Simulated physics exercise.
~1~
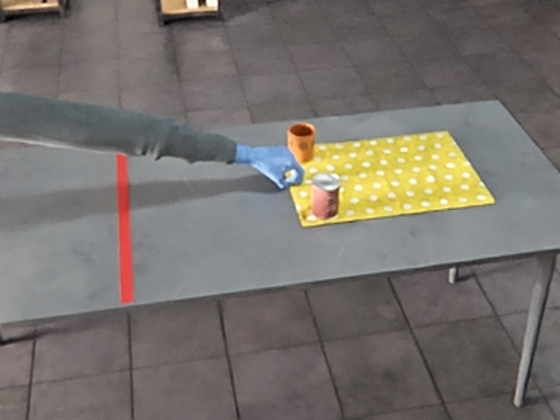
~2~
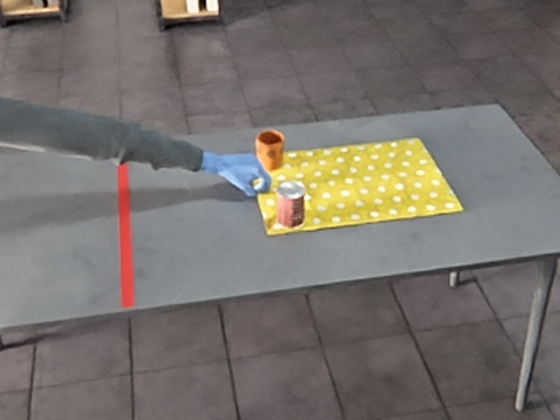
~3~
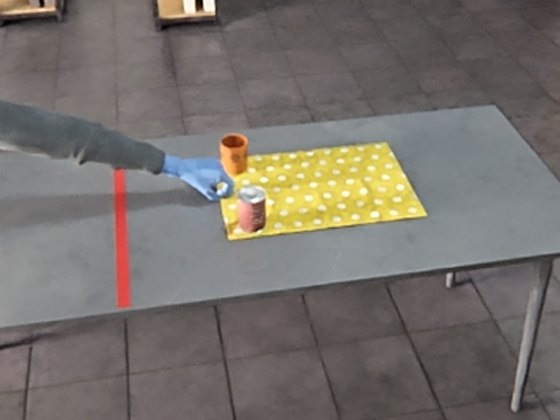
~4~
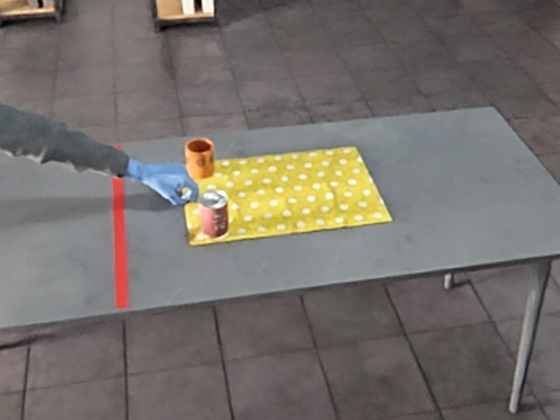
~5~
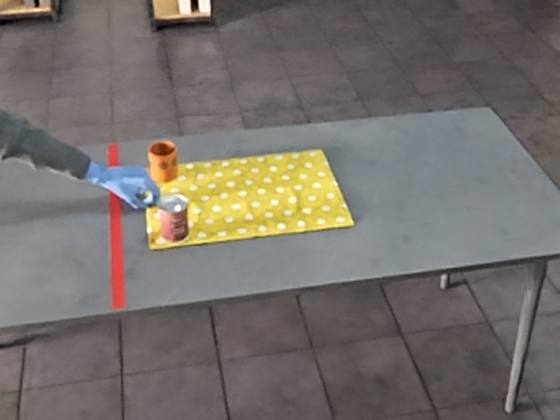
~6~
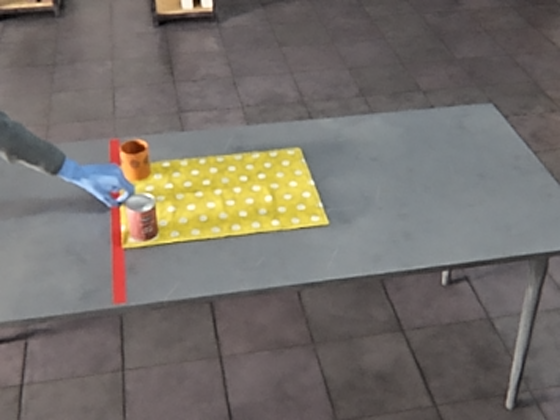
On a grey table, a blue-gloved hand drags a yellow spotted cloth left to a red tape line, tin and orange mug still upright.
